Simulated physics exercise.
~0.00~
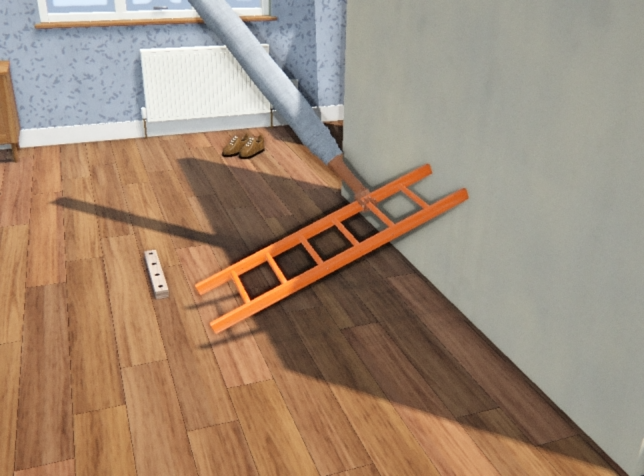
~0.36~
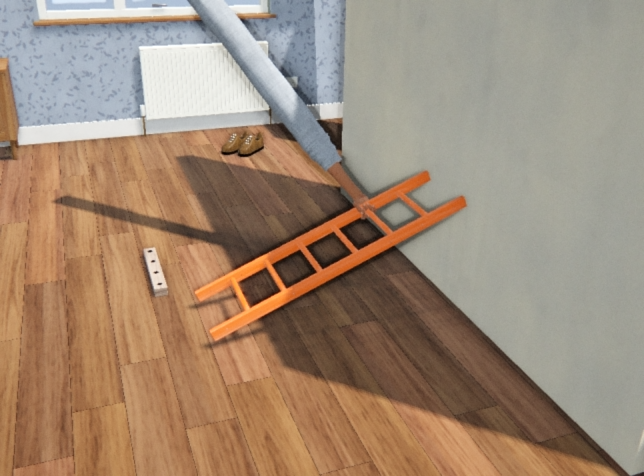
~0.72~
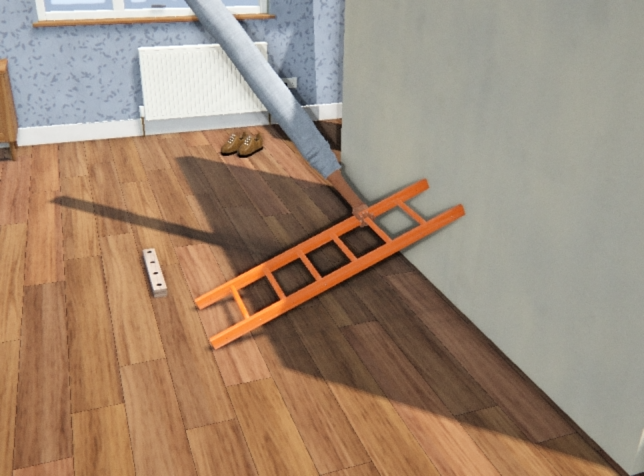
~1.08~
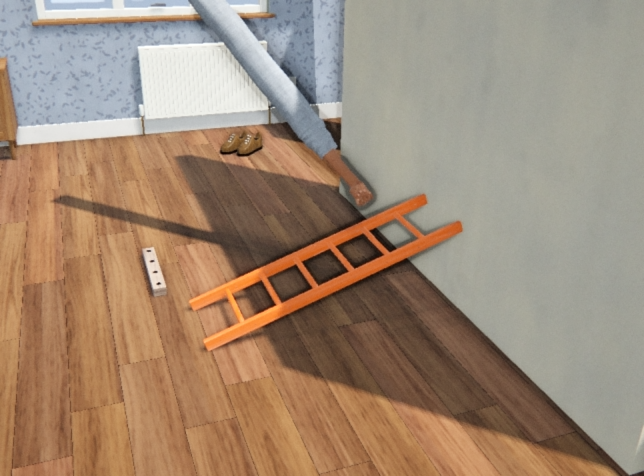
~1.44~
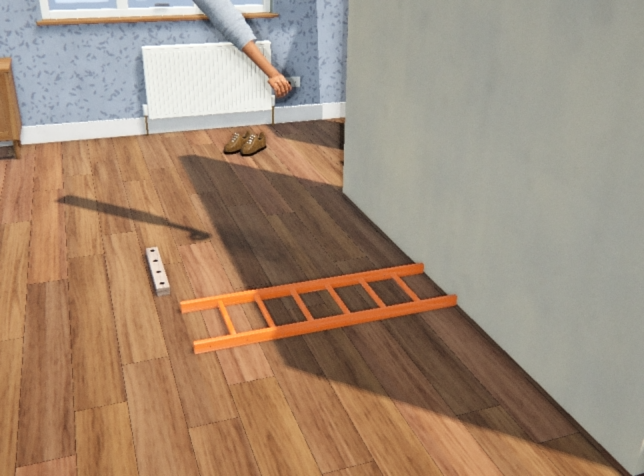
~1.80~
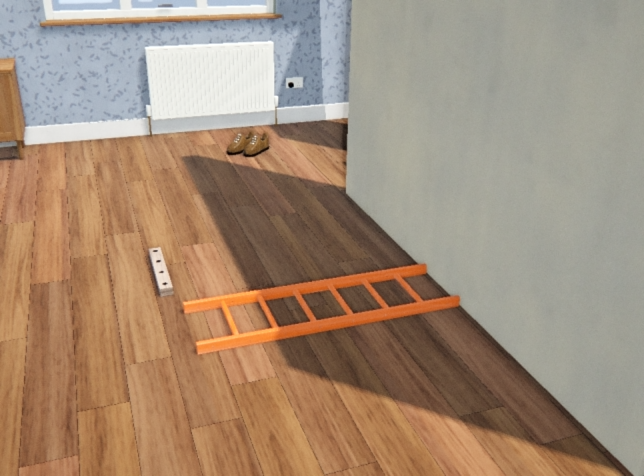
Orange ladder leaning low against a wall, slipping down to lie flat on the wooden floor after a hand lets go.
